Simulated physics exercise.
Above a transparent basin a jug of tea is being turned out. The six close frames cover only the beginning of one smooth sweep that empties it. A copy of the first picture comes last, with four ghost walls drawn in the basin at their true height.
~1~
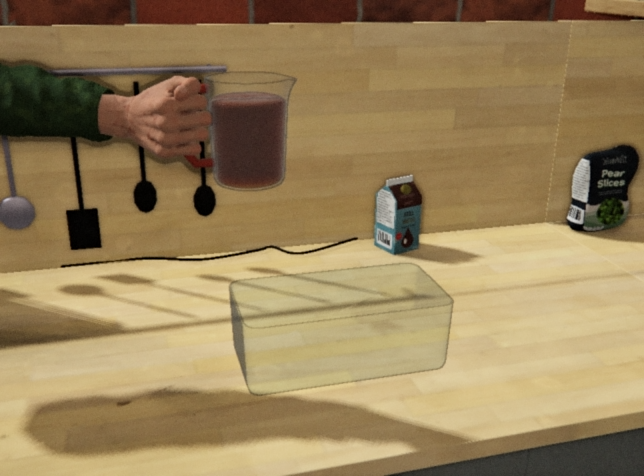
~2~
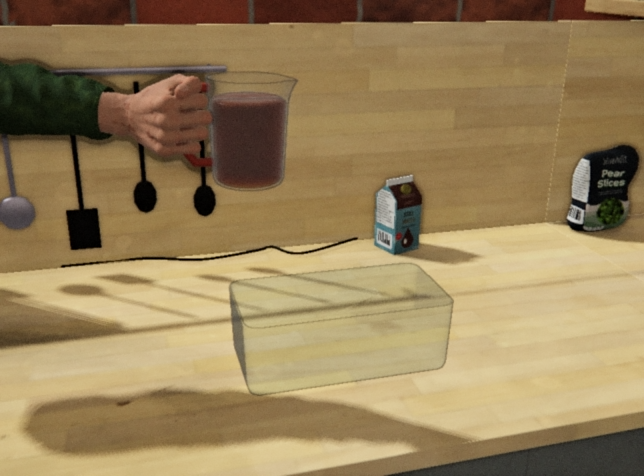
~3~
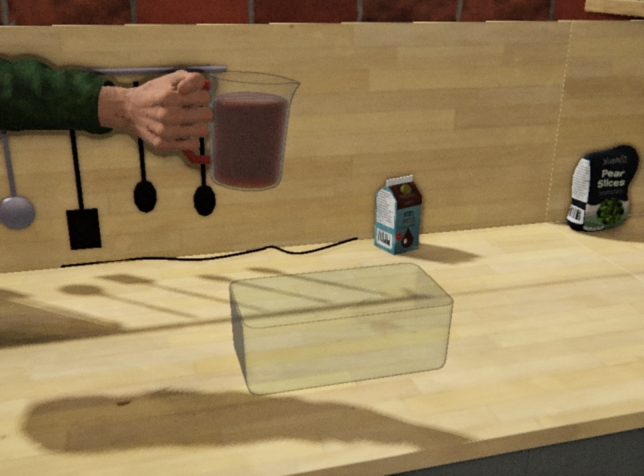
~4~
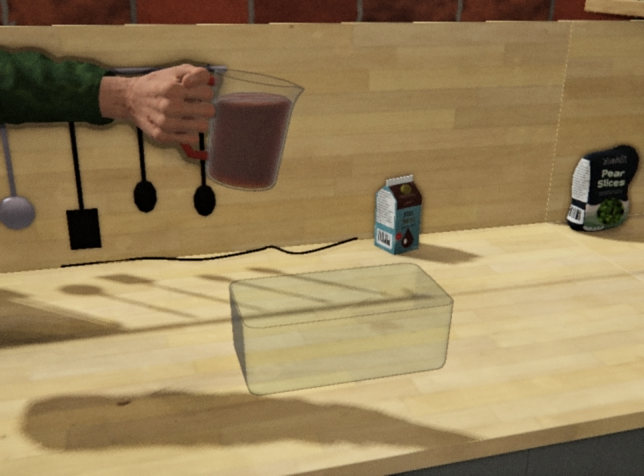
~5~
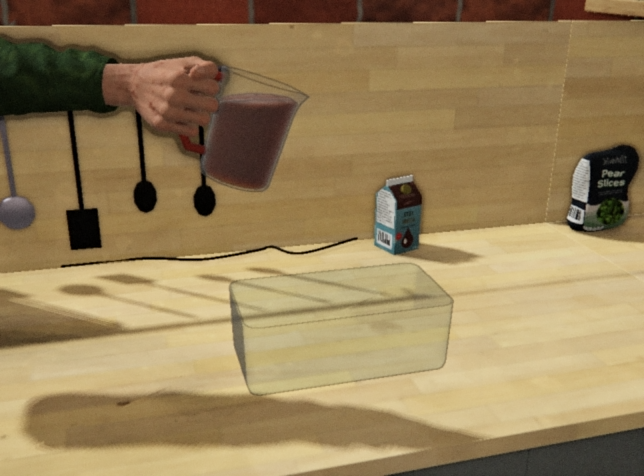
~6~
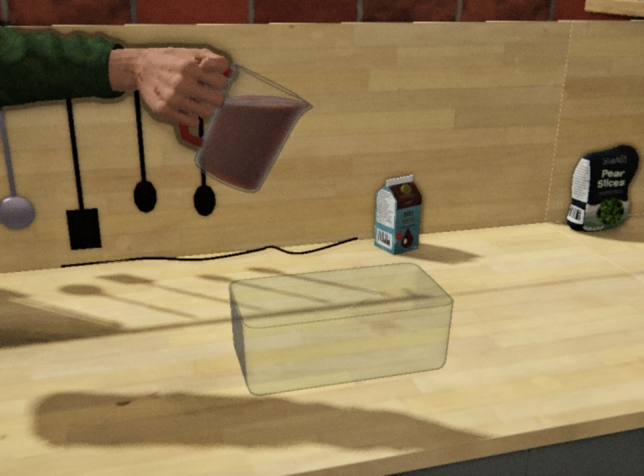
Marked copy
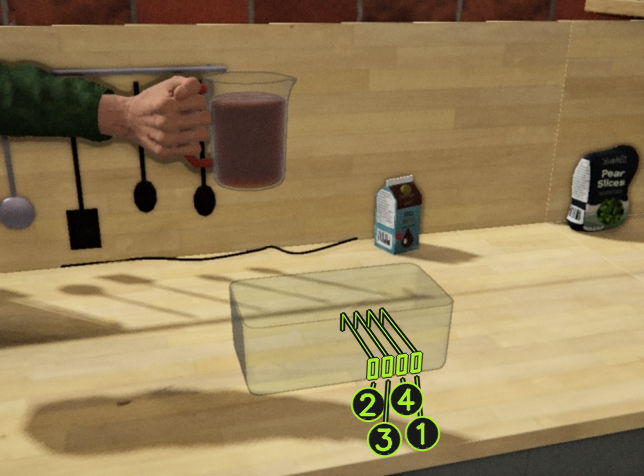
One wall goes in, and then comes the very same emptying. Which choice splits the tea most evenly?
3 works best here.
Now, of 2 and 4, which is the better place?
Here it is place 2.
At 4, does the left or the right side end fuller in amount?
More ends on the left.
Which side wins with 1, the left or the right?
The left one.
On the marked copy, 1 at (416, 377); 2 at (373, 383); 3 at (388, 381); 4 at (402, 379).
For place 1, about 81 % ends left of the wall and 11 % right of it; 8 % is lost outside.
For place 2, about 27 % ends left of the wall and 70 % right of it; 3 % is lost outside.
For place 3, about 48 % ends left of the wall and 49 % right of it; 3 % is lost outside.
For place 4, about 79 % ends left of the wall and 15 % right of it; 6 % is lost outside.
